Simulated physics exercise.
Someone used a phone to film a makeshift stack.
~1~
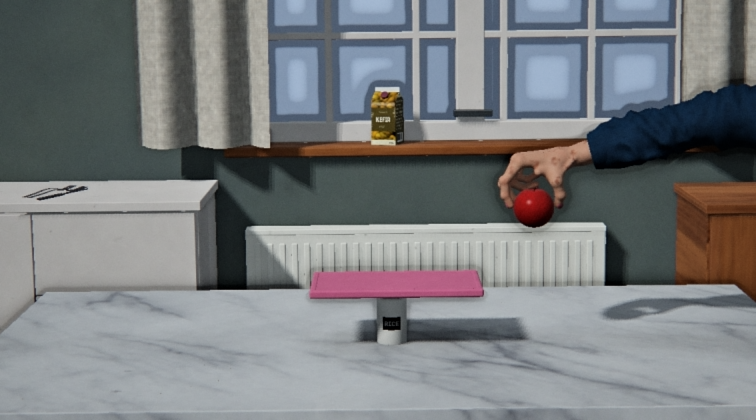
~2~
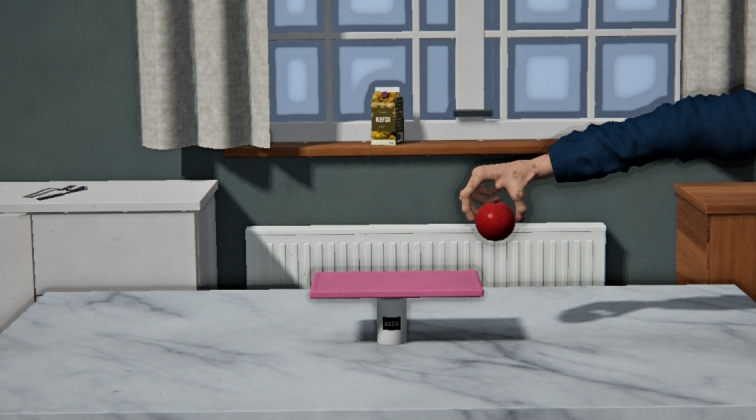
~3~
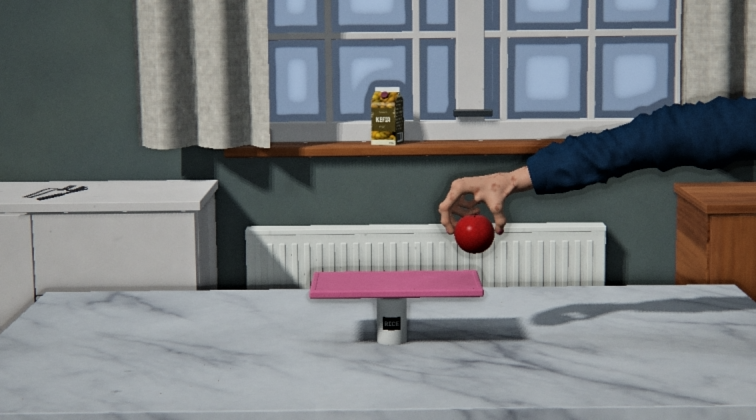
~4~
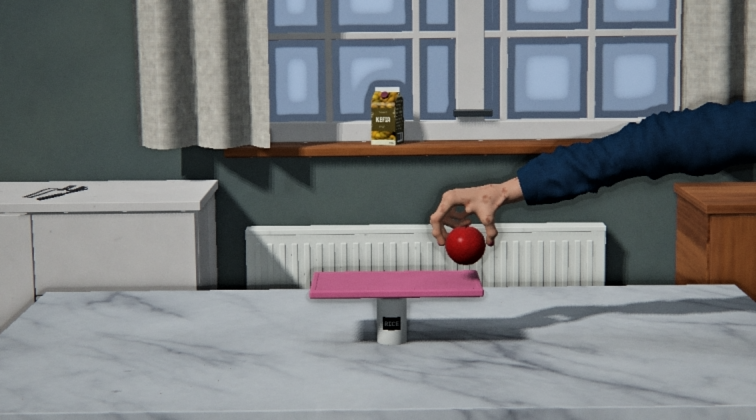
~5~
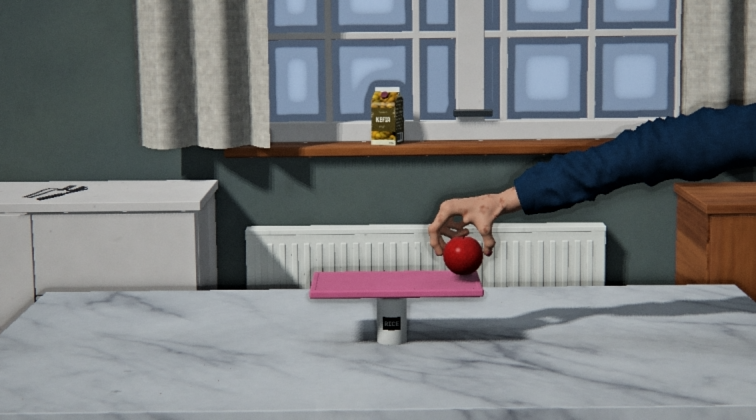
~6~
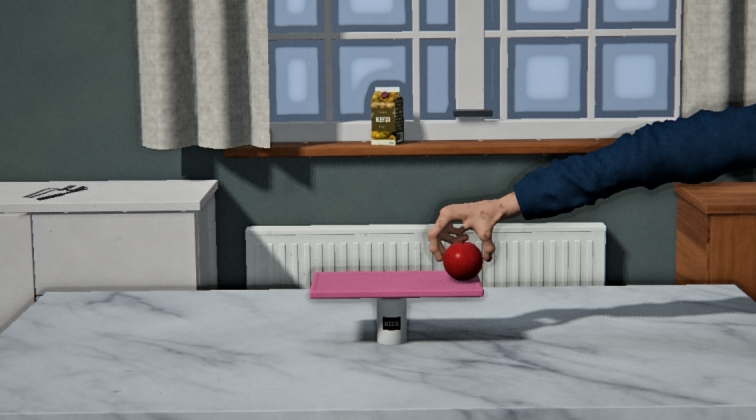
A hand in a dark blue sleeve holds a red apple at the right, seen from the front across a grey-veined marble table in a room. A pink board rests on a white shaker at the centre, before a white radiator and a carton on the windowsill. The hand carries the apple left and lowers it onto the board's right end, still gripping it, while the camera stays still.
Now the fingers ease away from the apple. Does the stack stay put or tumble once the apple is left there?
It tumbles.
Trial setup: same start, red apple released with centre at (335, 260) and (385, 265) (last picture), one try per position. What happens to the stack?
On the first try it falls down; on the second try it stays put.
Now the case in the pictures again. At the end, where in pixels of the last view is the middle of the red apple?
End spot: Near (518, 323).
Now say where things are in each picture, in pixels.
Still above its spot; red apple (534, 208); white shaker (392, 315), in the first frame.
Still above its spot; red apple (495, 221); white shaker (392, 315), in the second frame.
Still above its spot; red apple (474, 234); white shaker (392, 315), in the third frame.
Still above its spot; red apple (465, 245); white shaker (392, 315), in the fourth frame.
Still above its spot; red apple (463, 255); white shaker (392, 315), in the fifth frame.
Set down, still held; red apple (463, 261); white shaker (392, 315), in the sixth frame.
Then, 0.30 s after the last picture, red apple now fallen; pink lid tipped 38° from how it was.
Then, 0.50 s after the last picture, pink lid tipped 40° from how it was.
Then, 1.00 s after the last picture, pink lid tipped 32° from how it was.
At rest, fallen, red apple; moved from the start, pink lid; white shaker in place. Seen from the same camera at the end, red apple near (517, 323). The stack comes apart.
